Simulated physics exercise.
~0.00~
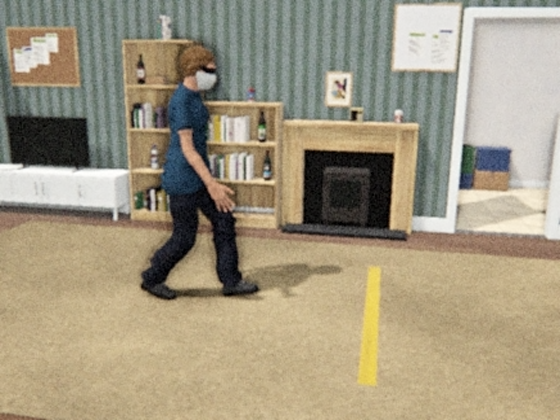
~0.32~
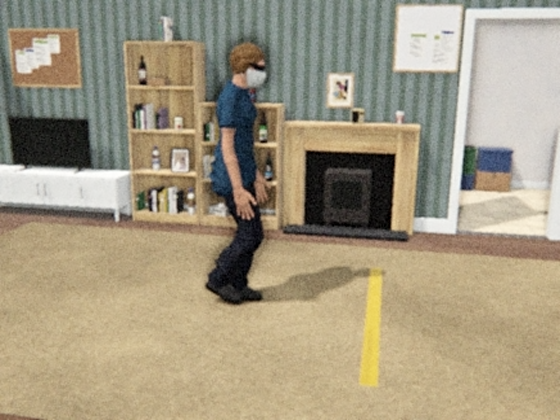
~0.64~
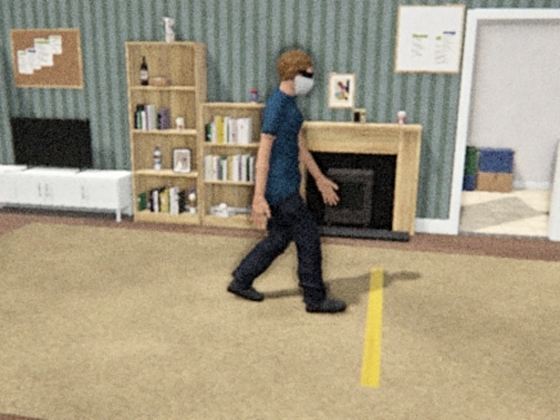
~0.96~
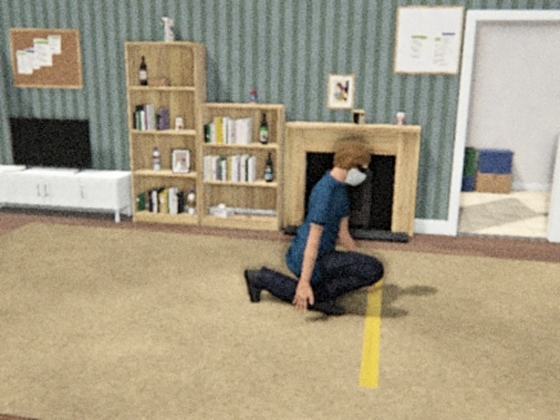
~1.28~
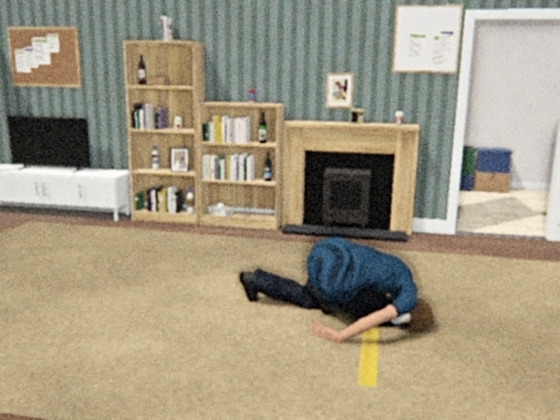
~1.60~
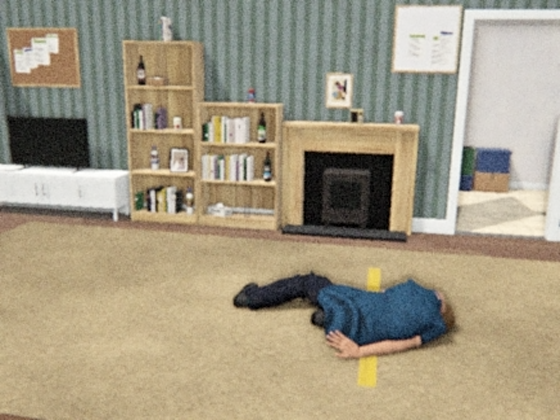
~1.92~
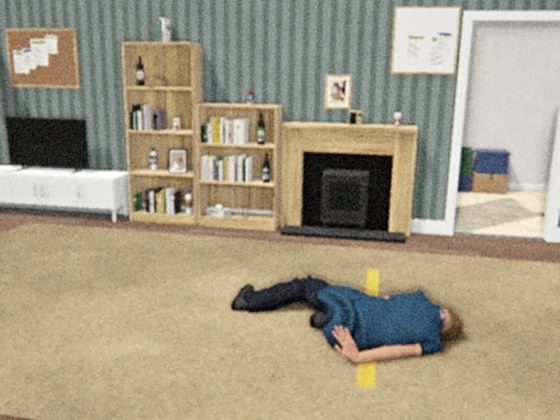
A person with reddish-brown hair, a blue T-shirt, dark trousers and a pale face mask walks to the right across a tan carpet, seen side-on by a slightly swaying camera. Behind are a striped green wall, a television on a white unit at left, wooden bookshelves, a fireplace and an open doorway at right. Nearing a yellow tape on the floor, the walker sinks at the knees into a low crouch, then pitches forward onto the carpet. The body stretches out and settles lying across the tape, head and chest beyond it, hips and legs short of it.
